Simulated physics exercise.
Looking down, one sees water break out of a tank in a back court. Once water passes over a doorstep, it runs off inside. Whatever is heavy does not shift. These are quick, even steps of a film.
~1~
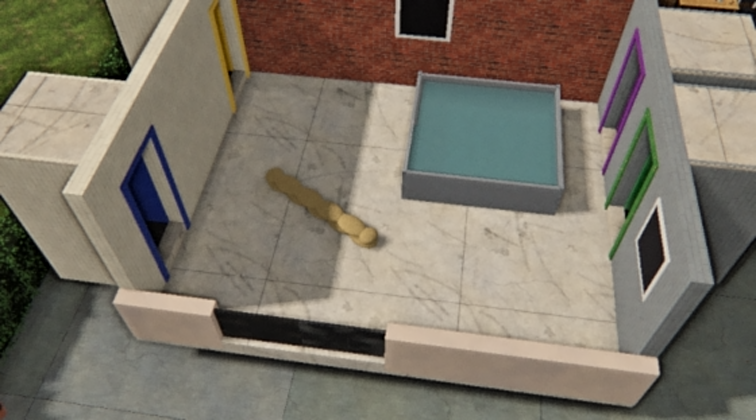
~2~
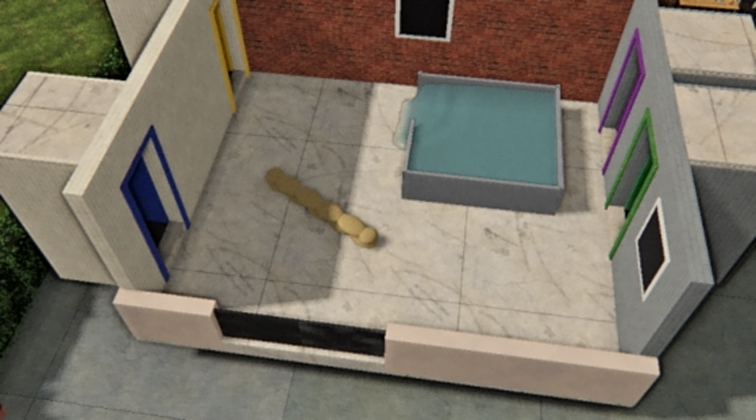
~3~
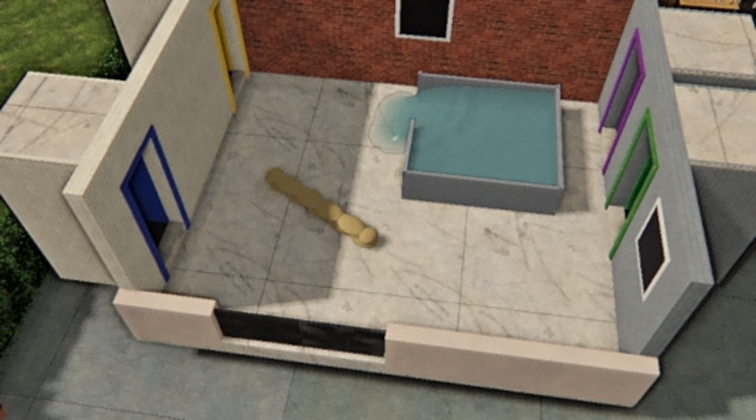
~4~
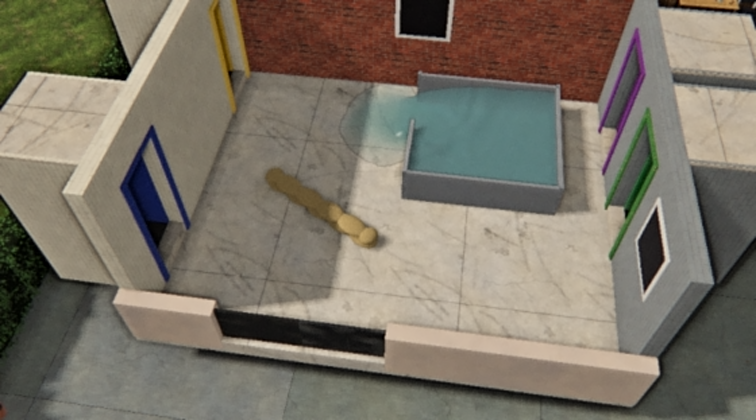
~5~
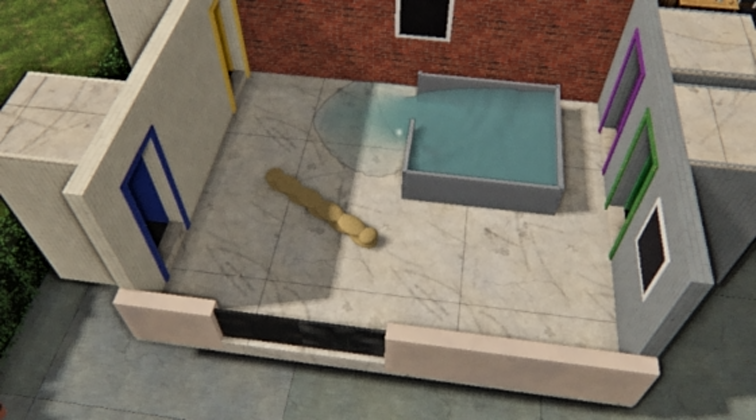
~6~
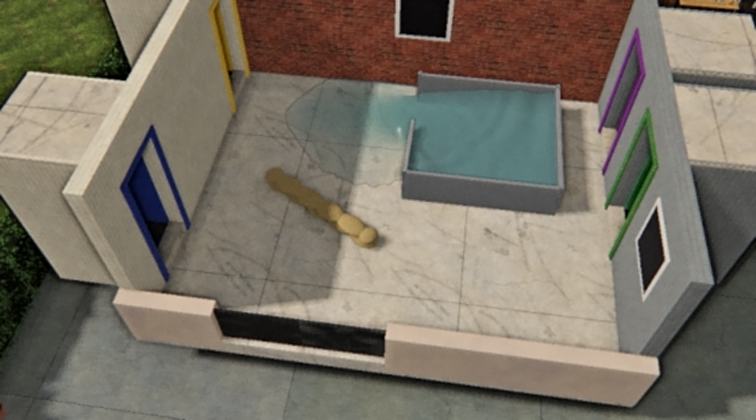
Water breaks through a gap in the left side of a grey-walled tank in a walled court, seen from a high, still viewpoint. Blue and yellow doorways stand at left, purple and green ones at right, with red brick behind and a tan, log-like shape lying on pale marble. The water spills out and spreads leftward in a thin, widening sheet near the brick wall.
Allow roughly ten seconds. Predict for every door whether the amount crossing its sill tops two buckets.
Blue door: Not over the line on that one; yellow door: Over the line on that one; green door: Not over the line on that one; purple door: Not over the line on that one.
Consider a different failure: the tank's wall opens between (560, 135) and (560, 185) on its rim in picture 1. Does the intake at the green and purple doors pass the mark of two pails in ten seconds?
Green door: Above the limit; purple door: Above the limit.
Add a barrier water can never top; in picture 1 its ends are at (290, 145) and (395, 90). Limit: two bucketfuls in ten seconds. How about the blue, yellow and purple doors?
After that: Blue stays shy of it; yellow stays shy of it; purple stays shy of it.
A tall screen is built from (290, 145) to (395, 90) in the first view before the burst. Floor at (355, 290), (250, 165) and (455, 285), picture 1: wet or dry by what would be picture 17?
Taking the points in the order given, they are high and dry, inundated and high and dry.
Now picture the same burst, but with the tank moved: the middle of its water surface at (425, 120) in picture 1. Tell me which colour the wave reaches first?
Answer: The yellow one.
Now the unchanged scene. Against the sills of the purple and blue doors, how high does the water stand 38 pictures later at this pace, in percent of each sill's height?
Close to 0 per cent for the first one and close to 40 per cent for the second.
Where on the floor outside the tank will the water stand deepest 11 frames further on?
Estimated pixel: (243, 90).
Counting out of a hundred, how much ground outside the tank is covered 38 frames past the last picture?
Around 70 percent of it.
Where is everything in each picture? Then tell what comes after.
The first frame shows still water in the open tank at (485, 130).
In the second frame, the front is at (404, 147), out from the gap at (417, 115).
In the third frame, the front is at (378, 144), out from the gap at (417, 116).
In the fourth frame, water pours out at (417, 117) and has run to (344, 131).
In the fifth frame, water pours out at (417, 117) and has run to (318, 119).
In the sixth frame, water pours out at (417, 117) and has run to (290, 116).
A moment on, water covers 25 % of the floor; the blue door not reached, the yellow door wet at the sill, nothing in, the green door not reached, the purple door not reached.
Next, water covers 30 % of the floor; the blue door not reached, the yellow door over two buckets in, the green door not reached, the purple door not reached.
Then, water covers 45 % of the floor; the blue door wet at the sill, nothing in, the yellow door far over two buckets in, the green door not reached, the purple door not reached.
Later, water covers 70 % of the floor; the blue door wet at the sill, nothing in, the yellow door far over two buckets in, the green door not reached, the purple door not reached.
In the end, water covers 95 % of the floor; the blue door wet at the sill, nothing in, the yellow door far over two buckets in, the green door wet at the sill, nothing in, the purple door wet at the sill, nothing in.
